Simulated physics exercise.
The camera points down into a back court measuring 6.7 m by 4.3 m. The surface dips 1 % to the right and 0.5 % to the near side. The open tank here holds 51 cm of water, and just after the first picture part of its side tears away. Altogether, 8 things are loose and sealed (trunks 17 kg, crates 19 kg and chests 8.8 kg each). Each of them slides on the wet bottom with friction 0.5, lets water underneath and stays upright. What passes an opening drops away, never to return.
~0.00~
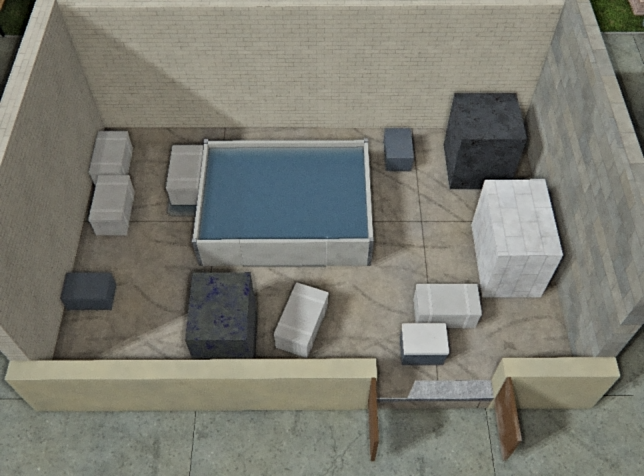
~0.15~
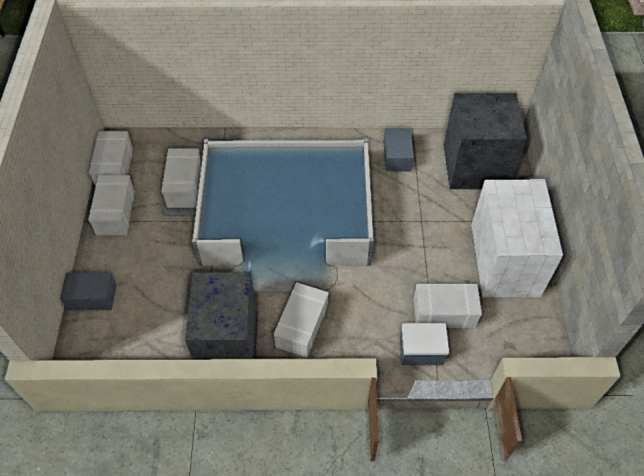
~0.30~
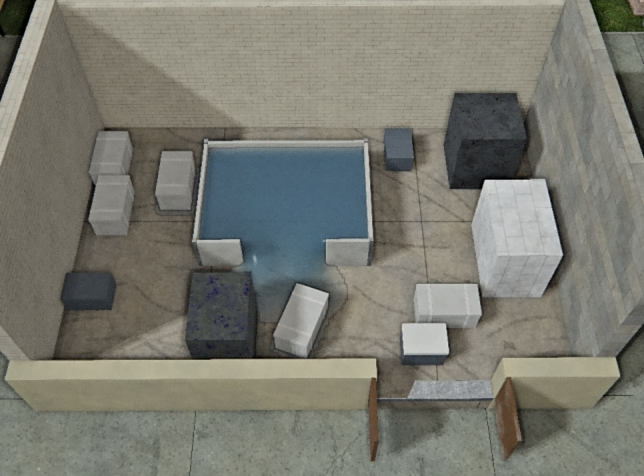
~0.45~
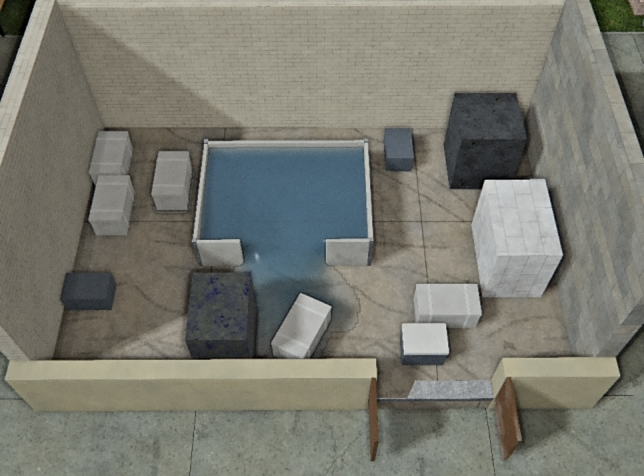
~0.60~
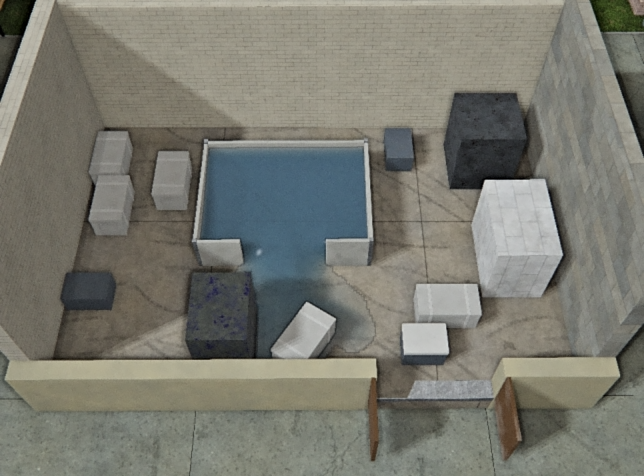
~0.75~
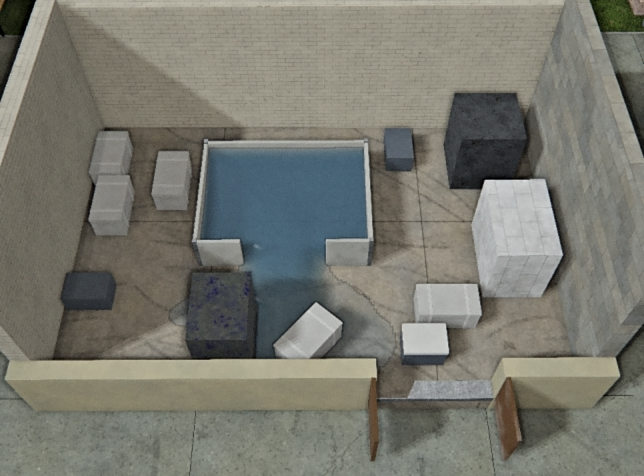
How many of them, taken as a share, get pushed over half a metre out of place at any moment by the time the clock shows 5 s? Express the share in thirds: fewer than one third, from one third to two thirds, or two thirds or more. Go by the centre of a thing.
From one third to two thirds.
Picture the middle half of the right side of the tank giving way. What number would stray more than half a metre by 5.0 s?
Count: 2.
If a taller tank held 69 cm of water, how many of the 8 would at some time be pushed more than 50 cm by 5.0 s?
Count under that change: 6.
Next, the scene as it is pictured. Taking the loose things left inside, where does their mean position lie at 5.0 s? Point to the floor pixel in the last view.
Around (294, 229).
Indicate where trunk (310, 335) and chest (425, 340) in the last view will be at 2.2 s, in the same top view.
About (468, 347) for the first and (547, 330) for the second.
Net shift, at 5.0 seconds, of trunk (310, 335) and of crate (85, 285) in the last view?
In that order: 250 cm, 30 cm.
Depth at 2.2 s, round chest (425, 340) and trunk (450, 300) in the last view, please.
Close to 3 and 4 centimetres.
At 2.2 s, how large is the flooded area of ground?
Some 14 m2.
After 1.1 s 1 of 8 are over 50 cm from their spots; 1 afloat.
After 2.2 s 2 of 8 are over 50 cm from their spots; 1 afloat.
After 3.5 s 3 of 8 are over 50 cm from their spots; 4 afloat.
After 5.0 s 3 of 8 are over 50 cm from their spots, and 3 have been at some point; 4 afloat.
